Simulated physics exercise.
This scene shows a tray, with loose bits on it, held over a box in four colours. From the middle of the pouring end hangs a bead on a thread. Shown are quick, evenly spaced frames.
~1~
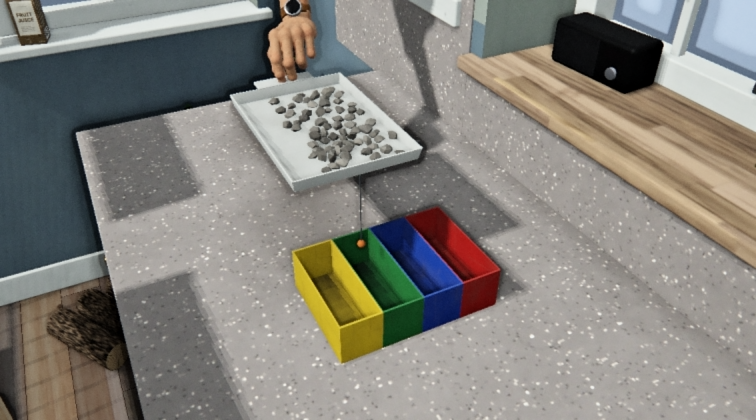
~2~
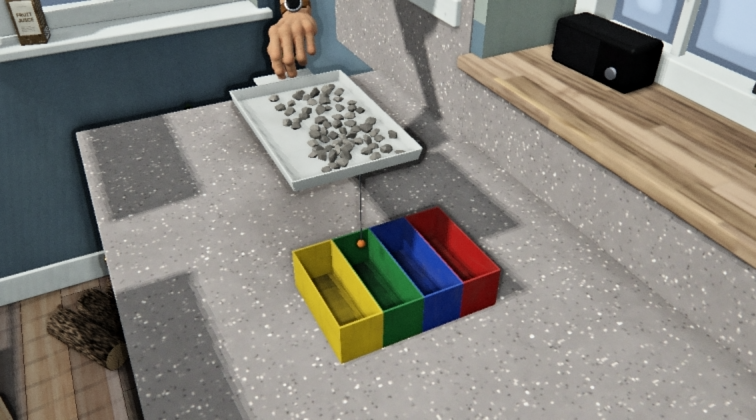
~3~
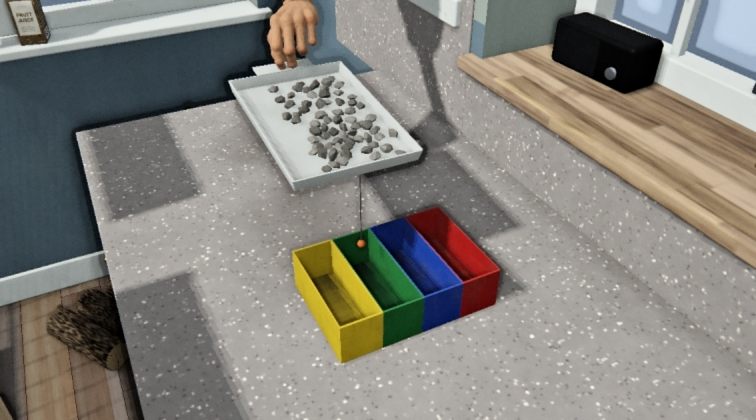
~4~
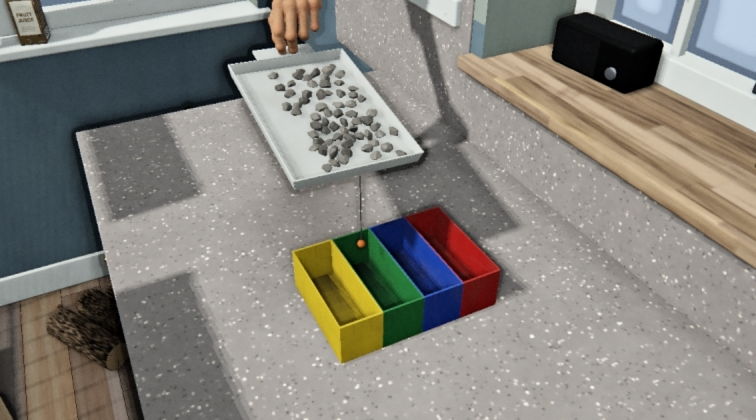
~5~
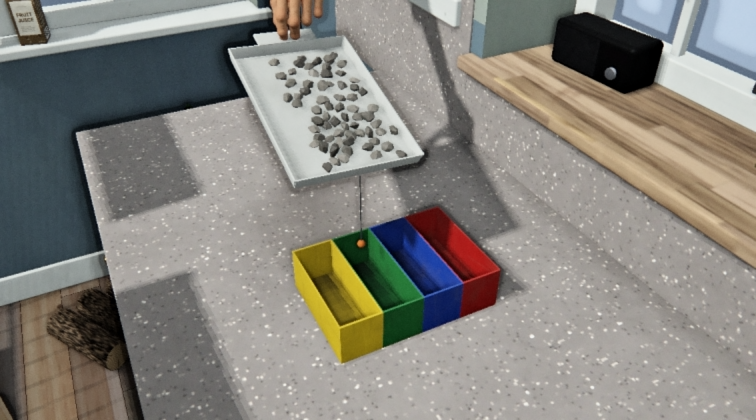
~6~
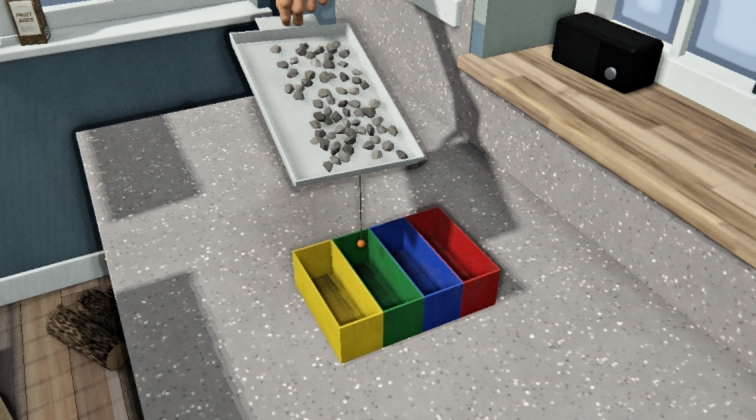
White tray of grey gravel slowly tilting as a hand raises its far end above a yellow, green, blue and red box.
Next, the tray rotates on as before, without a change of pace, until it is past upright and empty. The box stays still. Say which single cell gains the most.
The one that gains the most is the blue cell.
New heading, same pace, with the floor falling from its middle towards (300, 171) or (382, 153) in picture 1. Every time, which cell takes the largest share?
Well, with the first heading it's the yellow cell, and with the second it's the cell in blue.
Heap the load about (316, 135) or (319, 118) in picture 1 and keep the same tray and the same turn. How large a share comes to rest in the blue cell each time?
Roughly 50 % and then 60 %.
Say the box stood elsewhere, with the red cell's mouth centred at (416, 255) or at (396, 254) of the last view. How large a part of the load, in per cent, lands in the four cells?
Some 90 percent, followed by some 70 percent.
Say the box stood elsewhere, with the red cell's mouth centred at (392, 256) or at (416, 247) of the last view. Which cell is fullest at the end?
Taking the two placings in order, you'd get the cell in red and then the red cell.
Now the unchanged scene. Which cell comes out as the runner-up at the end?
I'd say the cell in green takes second place.
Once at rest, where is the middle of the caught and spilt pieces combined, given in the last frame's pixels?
Close to (419, 298), more or less.
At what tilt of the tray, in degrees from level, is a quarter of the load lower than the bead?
It is at around 90 degrees by then.
Just after the last frame, tray tipped steeply; almost all on the tray; just a few falling or outside the box.
A moment on, tray tipped past a quarter turn; roughly a quarter on the tray; roughly a quarter in the blue cell; roughly a quarter in the green cell; about a tenth in the red cell; just a few in the yellow cell; about a tenth falling or outside the box.
Further on, tray tipped past a quarter turn; roughly half in the blue cell; roughly a quarter in the green cell; about a tenth in the red cell; about a tenth in the yellow cell; just a few falling or outside the box.
When it is over, tray tipped past a quarter turn; roughly half in the blue cell; roughly a quarter in the green cell; about a tenth in the red cell; about a tenth in the yellow cell; just a few outside the box.
